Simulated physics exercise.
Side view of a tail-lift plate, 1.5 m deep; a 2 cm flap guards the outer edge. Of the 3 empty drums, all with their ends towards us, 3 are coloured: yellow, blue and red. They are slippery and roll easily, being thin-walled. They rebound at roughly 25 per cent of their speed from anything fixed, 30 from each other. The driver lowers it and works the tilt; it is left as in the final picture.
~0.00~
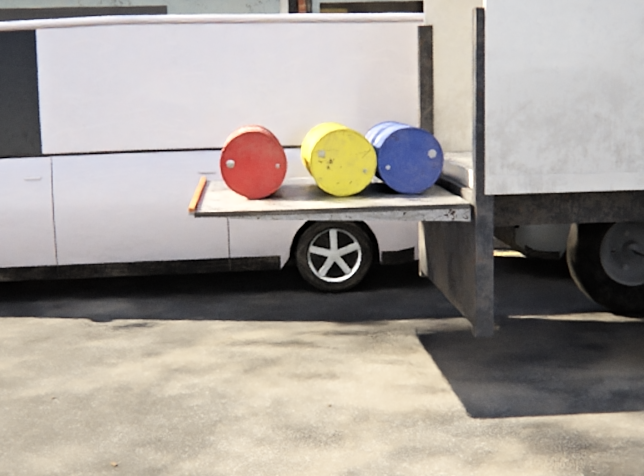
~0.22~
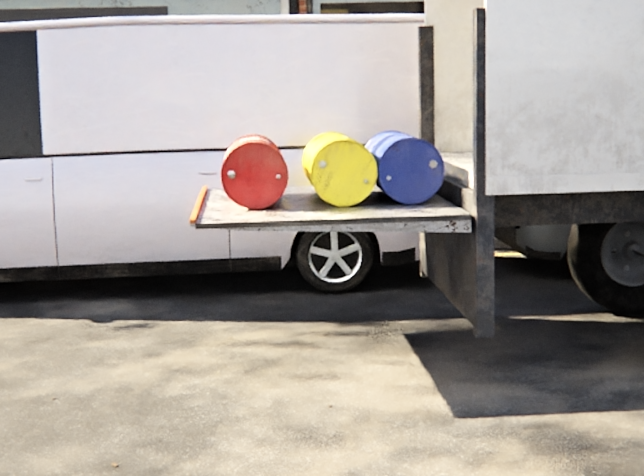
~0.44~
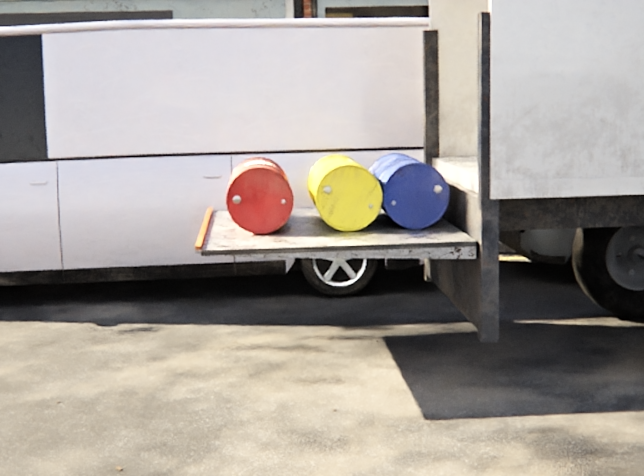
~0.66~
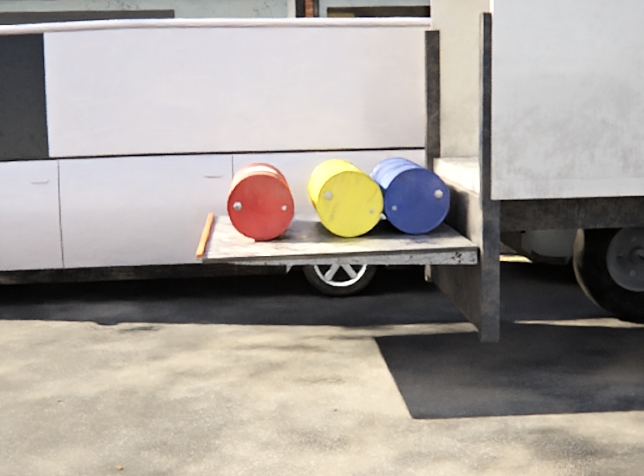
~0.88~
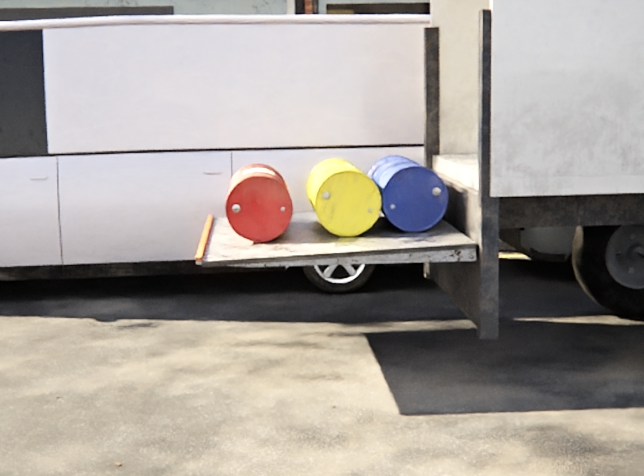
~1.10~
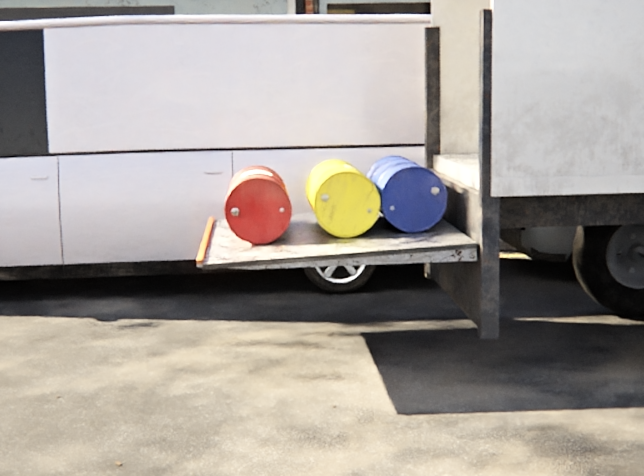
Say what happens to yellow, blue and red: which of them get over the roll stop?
The yellow drum stays on the plate, the blue is held back, the red stays on the plate.
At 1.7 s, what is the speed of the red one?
Roughly 0.2 m/s.
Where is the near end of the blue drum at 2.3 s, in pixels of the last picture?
At about (384, 202).
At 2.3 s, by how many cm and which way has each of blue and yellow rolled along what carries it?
Blue 20 left, yellow 20 left.
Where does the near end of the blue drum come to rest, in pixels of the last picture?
At about (355, 204).
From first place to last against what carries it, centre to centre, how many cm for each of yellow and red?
About: Yellow 35, red 25.
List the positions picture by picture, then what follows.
Yellow (343, 163), blue (411, 161), red (254, 165); plate level; stop at (191, 210); 3 of the 3 make up the bottom layer on the plate, in the first picture.
Yellow (344, 173), blue (412, 171), red (255, 176); plate level, in the second picture.
Yellow (349, 198), blue (417, 196), red (260, 201); plate level, in the third picture.
Yellow (350, 204), blue (417, 201), red (261, 208); plate tilted 1°; stop at (199, 256), in the fourth picture.
Yellow (348, 204), blue (415, 199), red (259, 209); plate tilted 2°, in the fifth picture.
Yellow (347, 205), blue (415, 200), red (258, 211); plate tilted 3°; stop at (199, 262), in the sixth picture.
By 1.7 s, yellow is on the plate, 80 cm from the stop, rolling left; blue is on the plate, 120 cm from the stop, rolling left; red is on the plate, 25 cm from the stop, rolling left; 0 over the stop so far.
By 2.3 s, yellow is on the plate, 65 cm from the stop, rolling left; blue is on the plate, 105 cm from the stop, rolling left; red is on the plate, 15 cm from the stop, rolling left; 0 over the stop so far.
Finally (3.1 s), yellow is on the plate, 50 cm from the stop; blue is on the plate, 90 cm from the stop; red is on the plate, 10 cm from the stop; 0 over the stop so far.
